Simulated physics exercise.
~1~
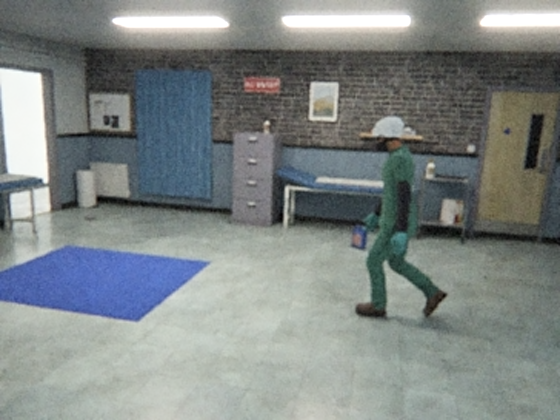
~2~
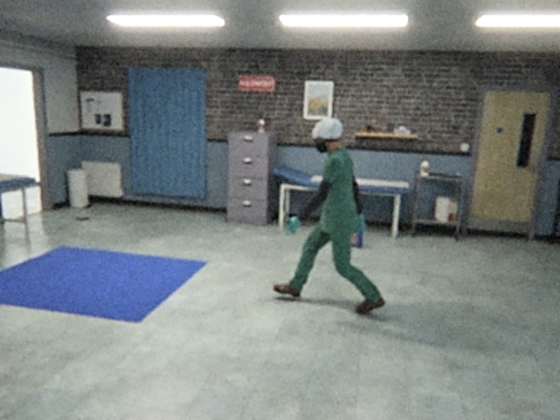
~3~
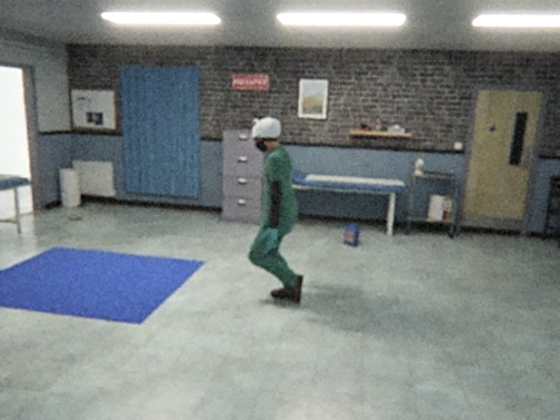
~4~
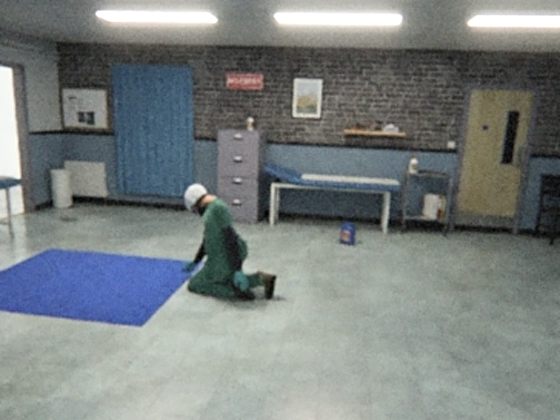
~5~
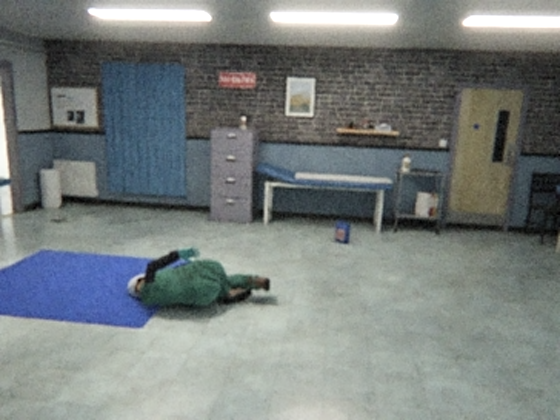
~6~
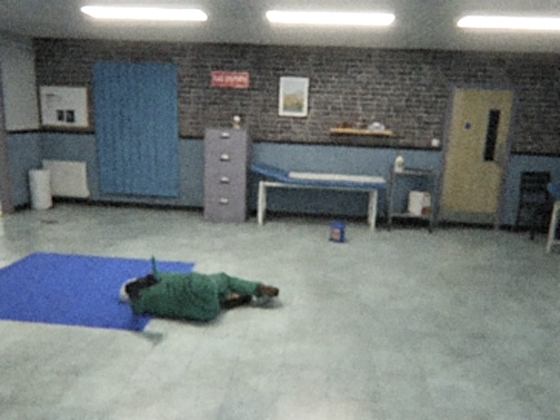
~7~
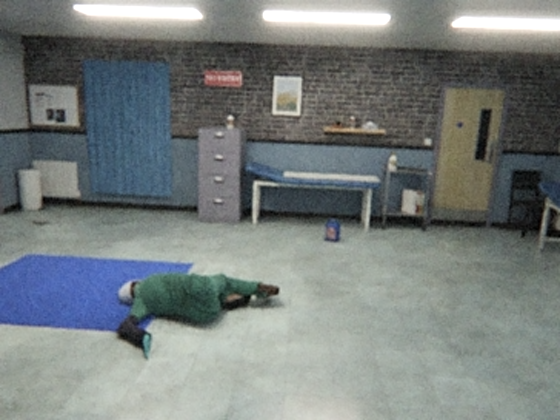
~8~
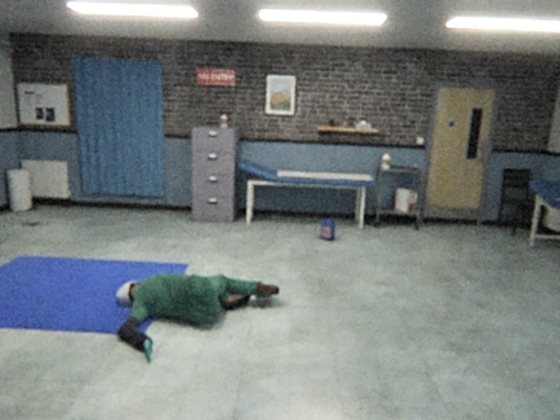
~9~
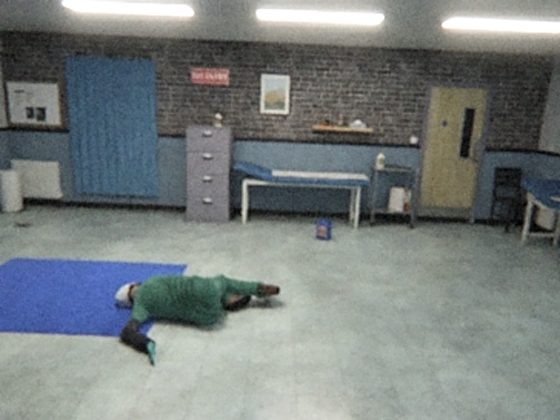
A person in green walks left, kneels, and lies down, head on the blue mat.
